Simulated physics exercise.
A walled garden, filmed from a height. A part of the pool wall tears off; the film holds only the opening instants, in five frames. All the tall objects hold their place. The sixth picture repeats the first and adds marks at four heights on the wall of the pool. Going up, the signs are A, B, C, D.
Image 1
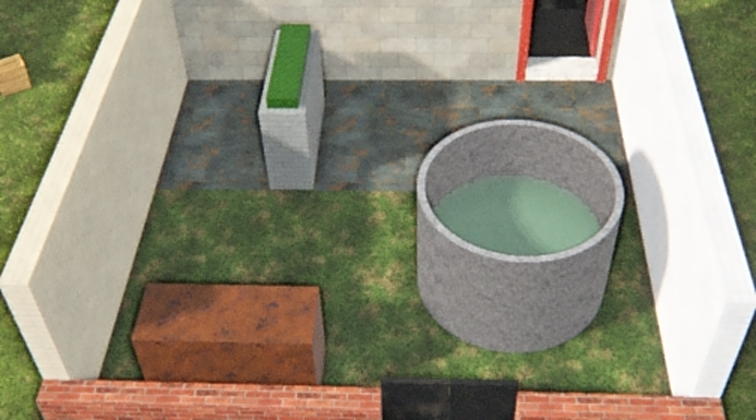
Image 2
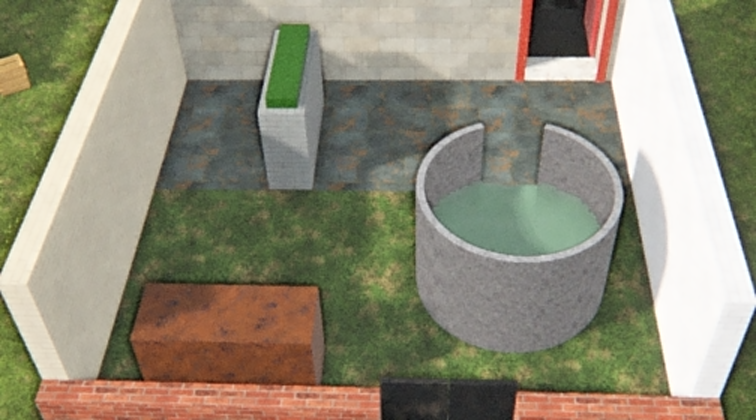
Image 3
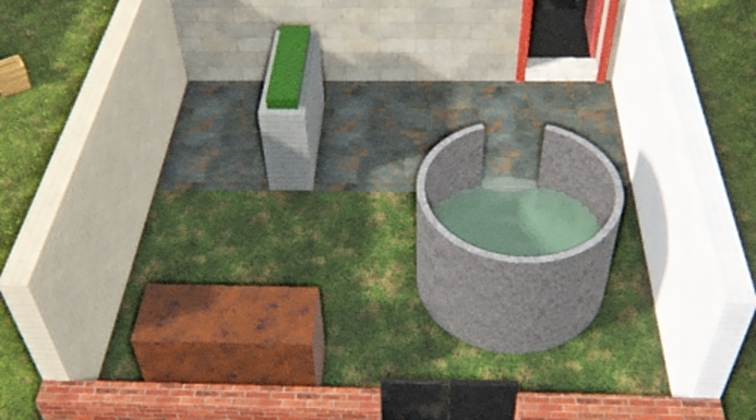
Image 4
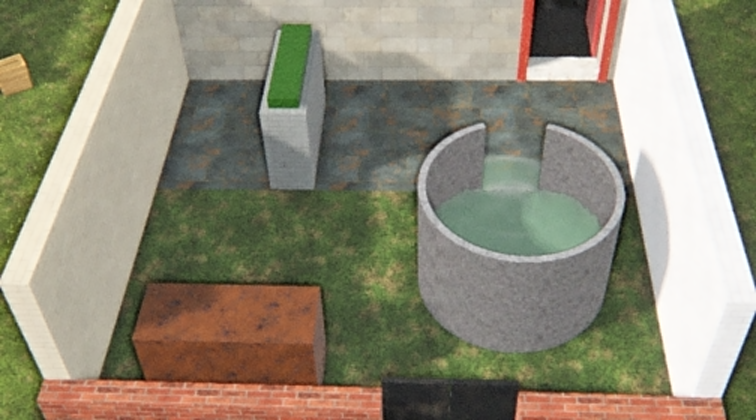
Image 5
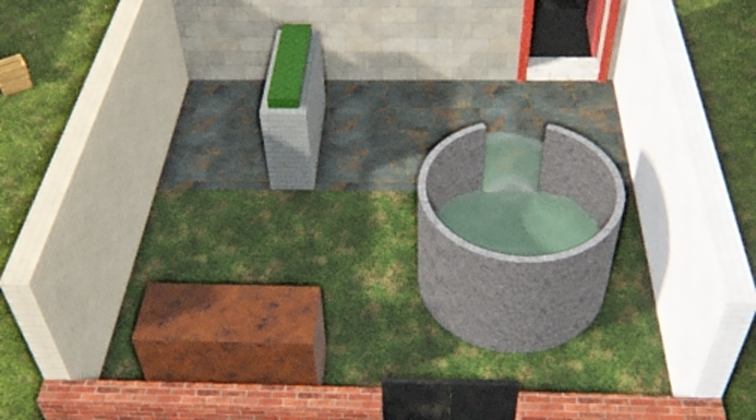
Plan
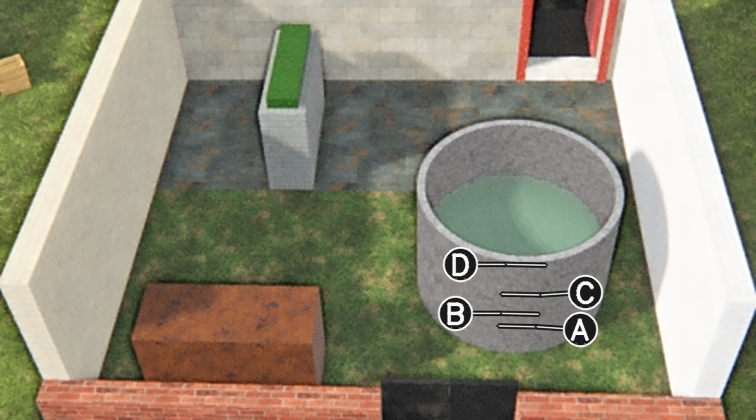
A round grey stone pool of pale green water stands on the right of a walled garden of grass and dark paving, seen from a fixed high viewpoint. A rusty brown block sits at lower left, a pale block topped with green stands behind it, and a red-framed doorway is at upper right. A gap opens in the pool's back wall, and water spreads back through it.
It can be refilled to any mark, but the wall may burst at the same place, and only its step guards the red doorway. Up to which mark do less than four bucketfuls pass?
Go for B.
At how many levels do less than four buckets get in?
Two of them.
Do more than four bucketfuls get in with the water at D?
Yes.
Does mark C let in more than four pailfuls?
Yes.
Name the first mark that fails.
Here it is mark C.
On the marked copy, A at (517, 326); B at (519, 313); C at (521, 294); D at (525, 264); from the bottom up A, B, C, D.
Choosing A, nothing gets over.
Choosing B, a splash gets over, under a bucket.
Choosing C, about 8 bucketfuls get in.
Choosing D, dozens of bucketfuls pour in.
